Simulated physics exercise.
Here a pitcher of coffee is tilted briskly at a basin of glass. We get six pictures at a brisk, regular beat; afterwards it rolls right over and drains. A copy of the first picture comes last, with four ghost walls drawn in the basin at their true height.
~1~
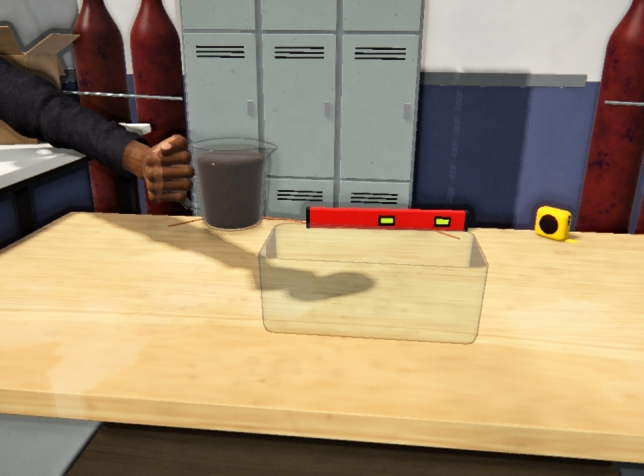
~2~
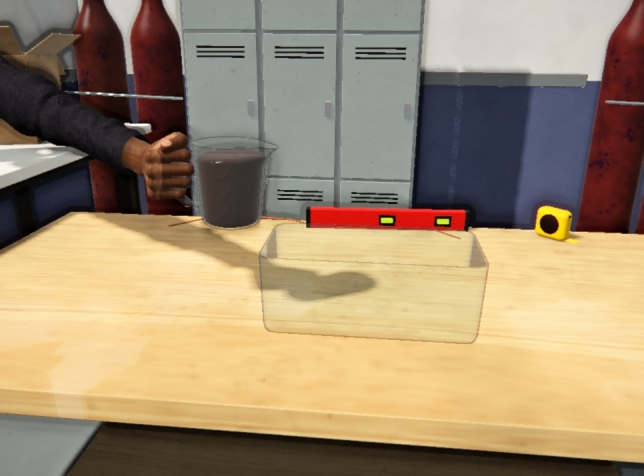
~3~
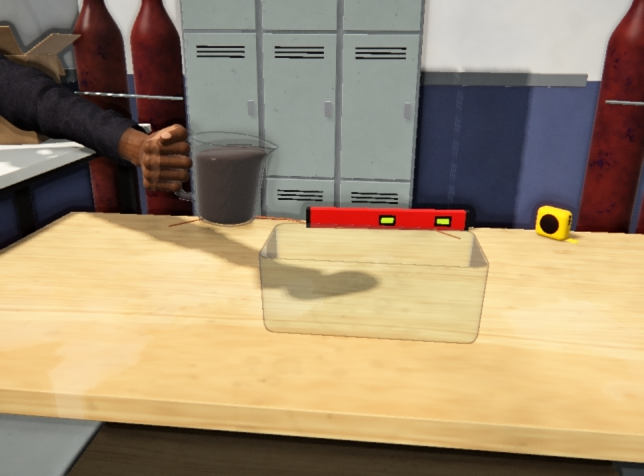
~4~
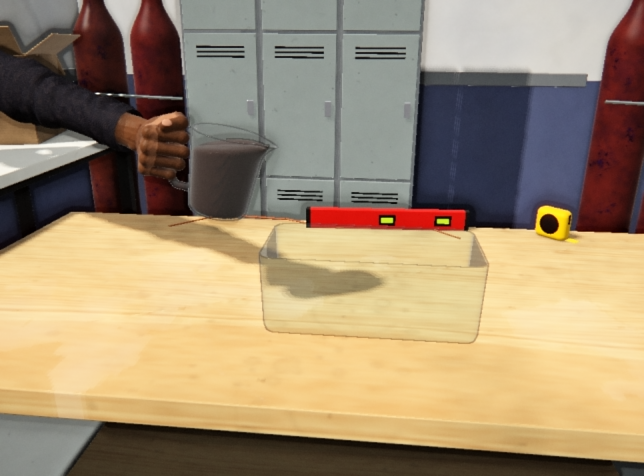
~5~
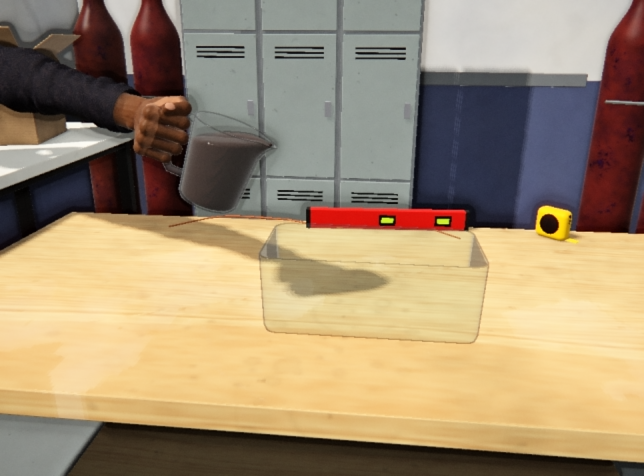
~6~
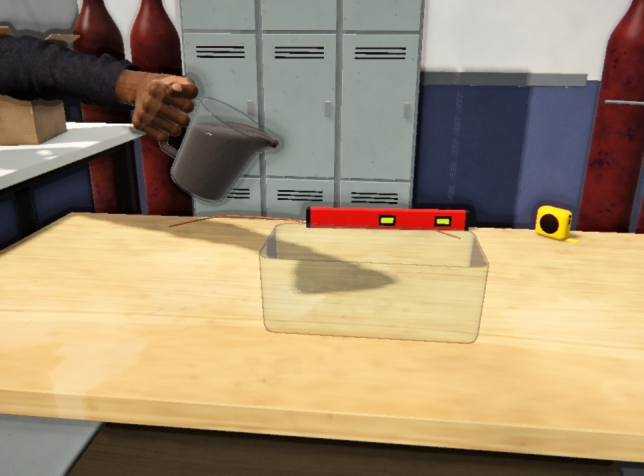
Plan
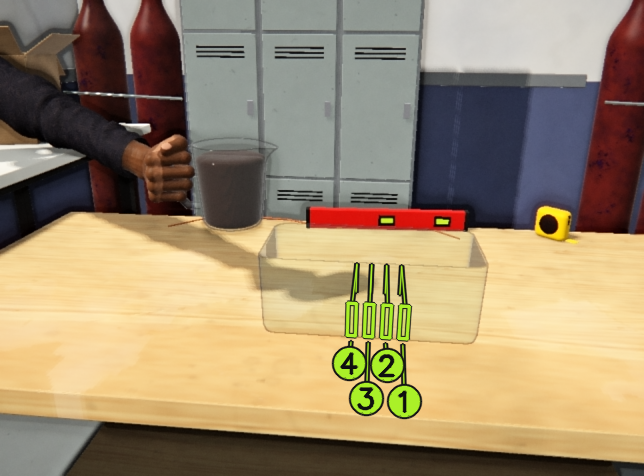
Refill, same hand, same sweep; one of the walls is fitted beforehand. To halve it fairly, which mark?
4.
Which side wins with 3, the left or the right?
The left one.
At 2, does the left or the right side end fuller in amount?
More ends on the left.
In lime, 1 at (402, 344); 2 at (385, 343); 3 at (368, 342); 4 at (351, 341).
Choosing 1, about 89 % ends left of the wall and 6 % right of it; 6 % is lost outside.
Choosing 2, about 87 % ends left of the wall and 4 % right of it; 9 % is lost outside.
Choosing 3, about 85 % ends left of the wall and 10 % right of it; 5 % is lost outside.
Choosing 4, about 45 % ends left of the wall and 52 % right of it.
